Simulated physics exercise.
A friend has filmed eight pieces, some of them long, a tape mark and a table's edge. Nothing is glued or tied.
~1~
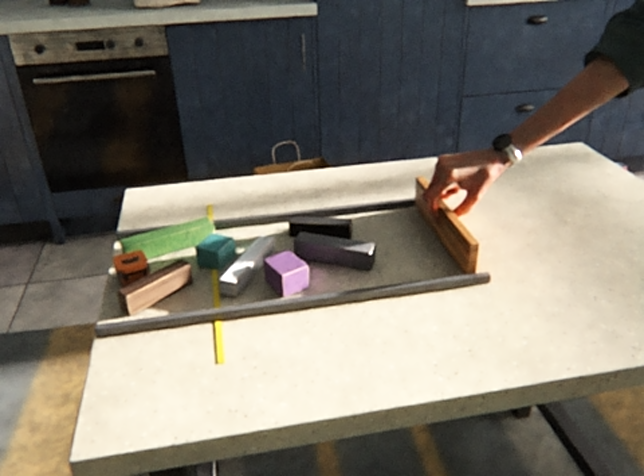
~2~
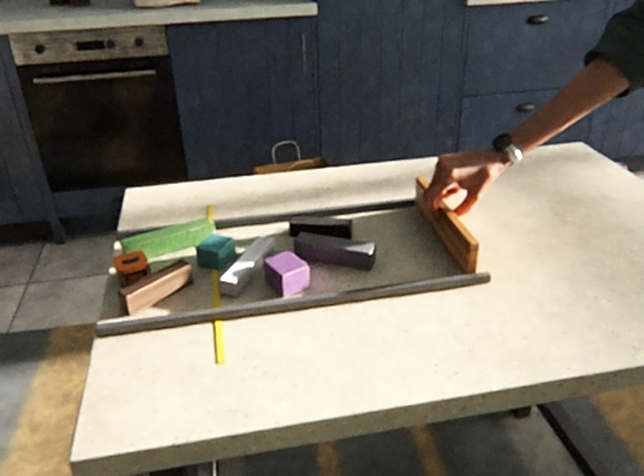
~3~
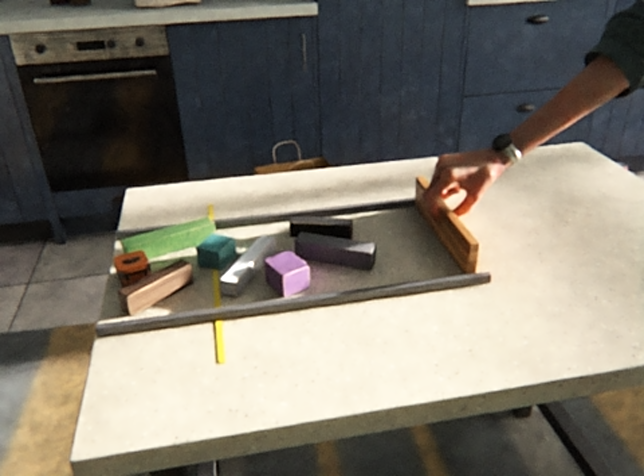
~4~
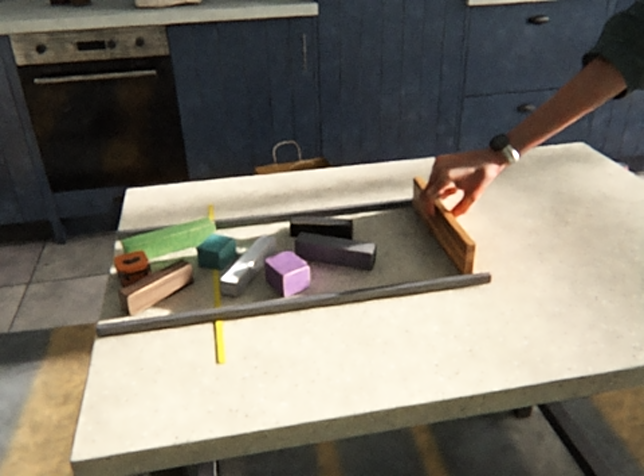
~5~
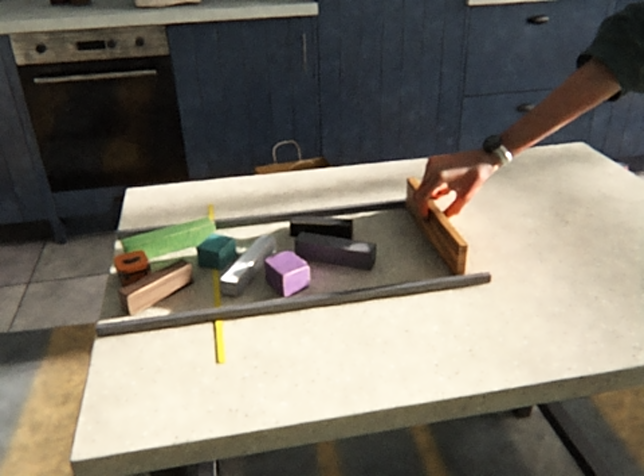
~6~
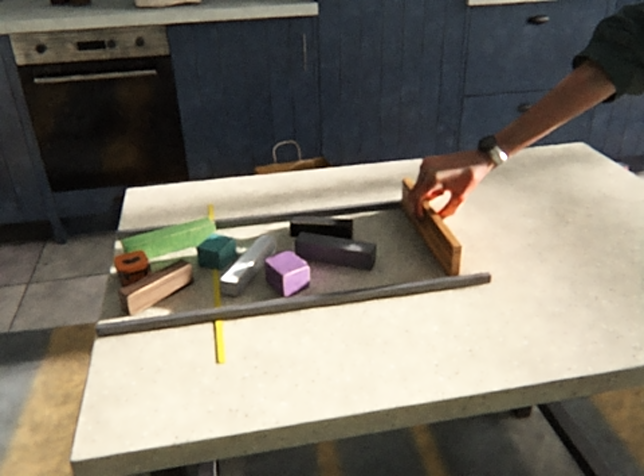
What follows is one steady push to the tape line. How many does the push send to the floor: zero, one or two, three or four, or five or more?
As it turns out, the number that fall off is zero.
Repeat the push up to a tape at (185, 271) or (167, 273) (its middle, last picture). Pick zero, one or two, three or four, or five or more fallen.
For each place: Just one or two; three or four.
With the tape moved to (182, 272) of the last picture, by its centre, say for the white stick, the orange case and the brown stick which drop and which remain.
The white stick remains up, the orange case drops off, the brown stick does not fall.
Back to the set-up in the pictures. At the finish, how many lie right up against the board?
In contact: 2.
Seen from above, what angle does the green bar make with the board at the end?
Roughly 65° out of line.
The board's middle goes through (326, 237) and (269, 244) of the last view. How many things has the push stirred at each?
First 3, then 6.
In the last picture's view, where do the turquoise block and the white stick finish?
The turquoise block stops around (147, 261); the white stick around (170, 269).
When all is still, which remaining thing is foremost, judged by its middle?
Foremost is the orange case.
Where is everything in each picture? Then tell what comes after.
Orange case (133, 269); brown stick (157, 287); green bar (169, 240); board (443, 223); tape (214, 268), in the first picture.
Brown stick (157, 286); black bar (321, 228), in the second picture.
Green bar (170, 240); turquoise block (217, 252), in the third picture.
Orange case (134, 270); purple block (287, 274), in the fourth picture.
Brown stick (157, 286); white stick (250, 264), in the fifth picture.
Orange case (134, 270); brown stick (157, 286); green bar (170, 240); board (428, 225); tape (215, 267), in the sixth picture.
A little later, none off yet; orange case at rest near (134, 270); brown stick at rest near (157, 286); green bar at rest near (170, 240).
Next, none off yet; orange case at rest near (134, 270); brown stick moving near (153, 287); green bar shifted a little near (154, 243).
When it is over, the number that fall off is zero.
